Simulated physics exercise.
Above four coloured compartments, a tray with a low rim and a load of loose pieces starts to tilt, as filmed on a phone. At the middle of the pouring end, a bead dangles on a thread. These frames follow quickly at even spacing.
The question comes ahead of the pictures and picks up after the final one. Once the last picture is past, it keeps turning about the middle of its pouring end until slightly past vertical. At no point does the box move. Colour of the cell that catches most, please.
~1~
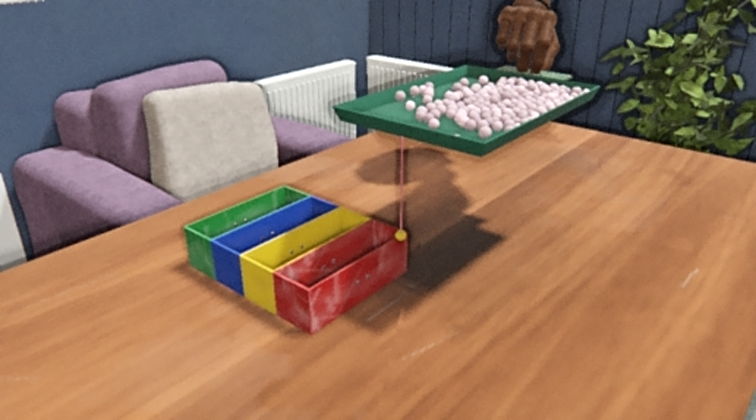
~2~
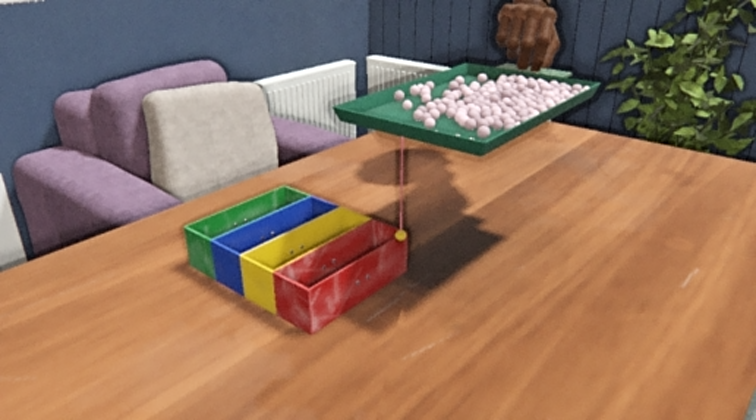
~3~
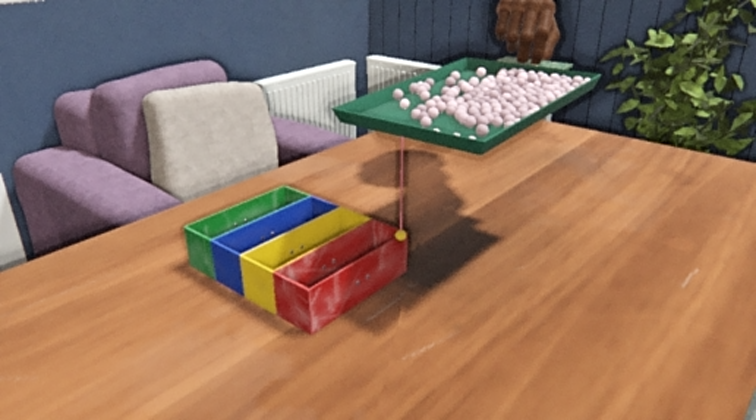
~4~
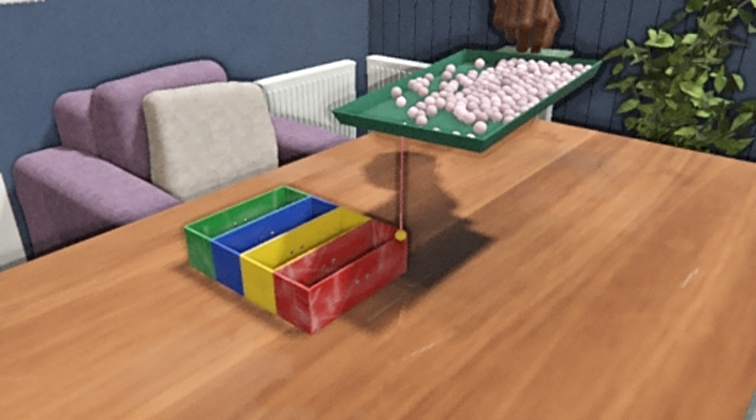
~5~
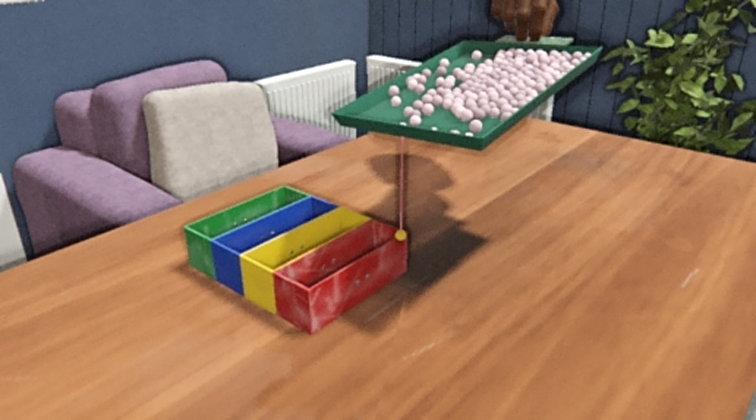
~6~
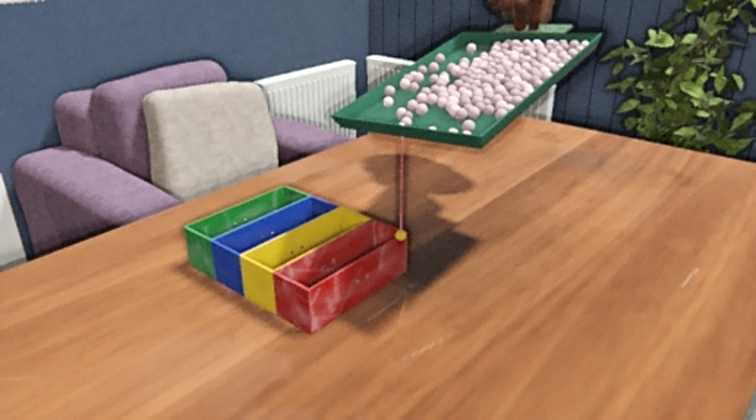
The colour is yellow.
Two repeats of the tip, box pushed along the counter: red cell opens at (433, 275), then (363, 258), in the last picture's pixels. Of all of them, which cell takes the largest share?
Case A: Green; case B: The yellow one.
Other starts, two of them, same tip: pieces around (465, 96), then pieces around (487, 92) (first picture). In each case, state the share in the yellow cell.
About 50 and 50 per cent.
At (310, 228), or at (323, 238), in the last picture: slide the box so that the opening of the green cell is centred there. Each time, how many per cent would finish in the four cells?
First about 100, then 80 per cent.
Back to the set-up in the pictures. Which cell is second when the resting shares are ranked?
The red one.
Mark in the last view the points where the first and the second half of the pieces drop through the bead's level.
About (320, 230) to begin with, then about (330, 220).
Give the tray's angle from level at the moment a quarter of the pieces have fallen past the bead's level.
Around 55°, give or take.
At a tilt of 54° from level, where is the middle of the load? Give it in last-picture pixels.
Near the pixel (362, 126).
Soon, tray tipped steeply; about two thirds on the tray; a small part in the red cell; a small part in the yellow cell; a stray few in the blue cell; a small part falling or outside the box.
A while on, tray tipped right over; a stray few on the tray; about half in the yellow cell; about a quarter in the red cell; a small part in the blue cell; a stray few in the green cell; a small part falling or outside the box.
Towards the end, tray tipped past a quarter turn; about half in the yellow cell; about a quarter in the red cell; a small part in the blue cell; a stray few in the green cell; a small part falling or outside the box.
Finally, tray tipped past a quarter turn; about half in the yellow cell; about a quarter in the red cell; a small part in the blue cell; a stray few in the green cell; a small part outside the box.
